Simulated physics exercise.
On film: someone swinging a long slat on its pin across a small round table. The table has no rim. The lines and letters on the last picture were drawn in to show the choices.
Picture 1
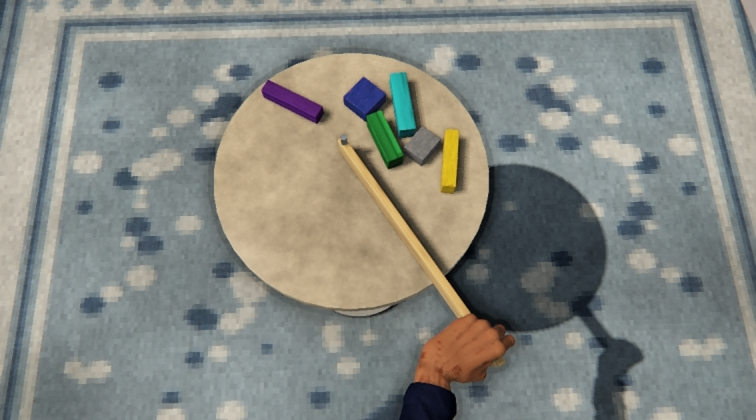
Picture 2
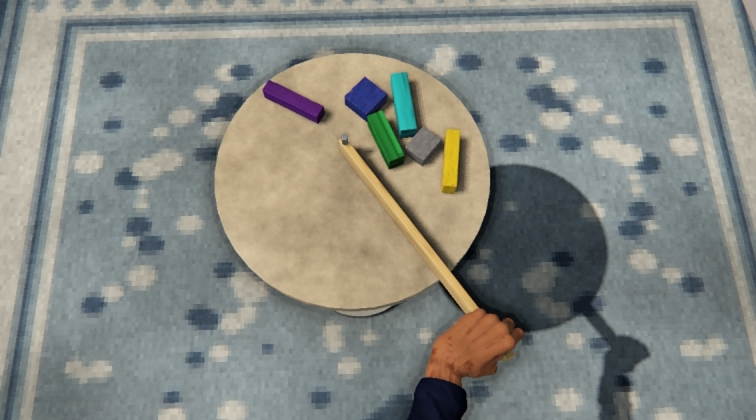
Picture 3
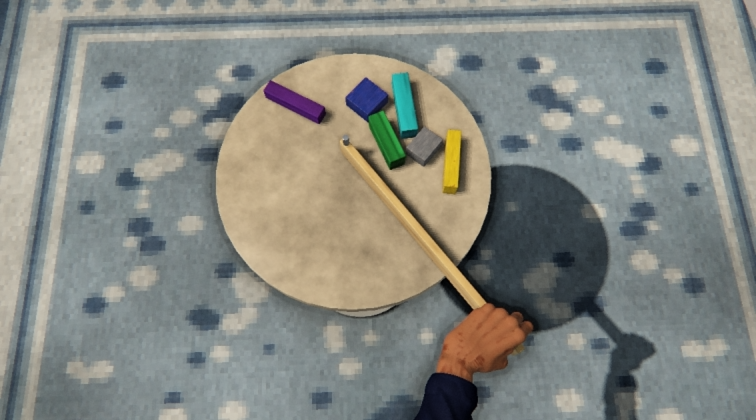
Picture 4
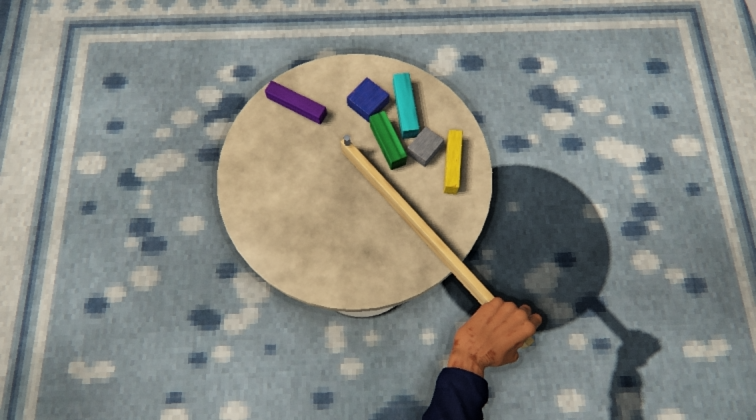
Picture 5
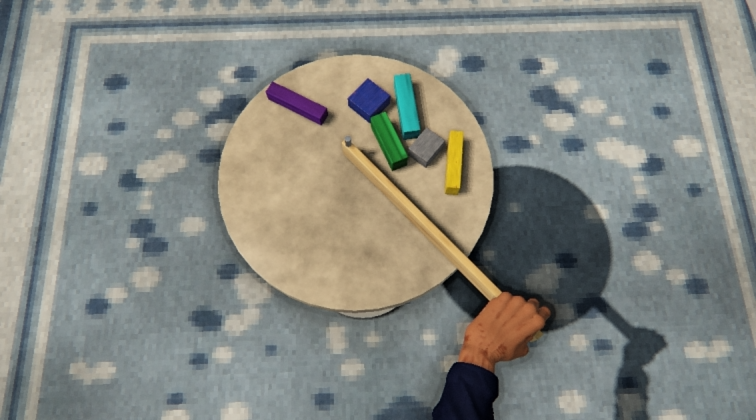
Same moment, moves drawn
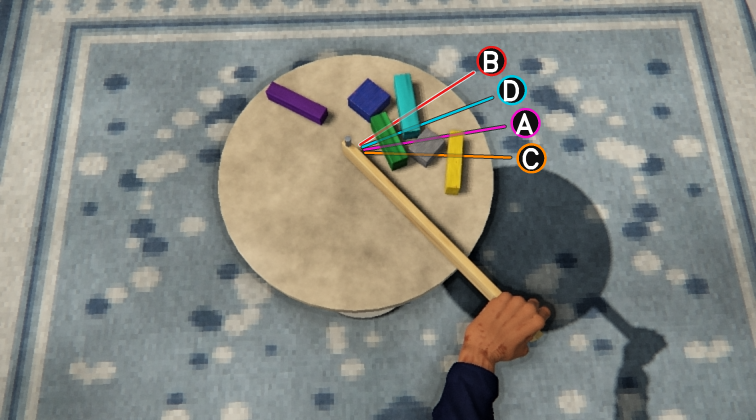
To begin with, a hand grips the near end of a long wooden slat pinned on a round table, with purple, blue, turquoise, green, grey and yellow blocks lying beyond it. The hand then swings the slat slowly a short way to the right and slightly upward, while the blocks stay in place on the tabletop.
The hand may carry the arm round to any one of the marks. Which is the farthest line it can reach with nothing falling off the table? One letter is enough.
At A, and not beyond.
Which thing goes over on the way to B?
The yellow bar goes over.
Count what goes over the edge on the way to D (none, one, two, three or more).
In all, one.
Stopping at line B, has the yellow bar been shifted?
Yes.
On the marked copy, A at (435, 138); B at (418, 108); C at (438, 155); D at (428, 122).
With A. Early on, arm (426, 178); yellow bar (454, 163); purple stick (297, 103).
Further on, arm (434, 150); yellow bar (462, 128); turquoise stick (407, 104).
At the end, arm (432, 131); yellow bar (460, 102); turquoise stick (403, 90); nothing has fallen.
As for the rest, B drops the yellow bar; C is safe but short; D drops the yellow bar.
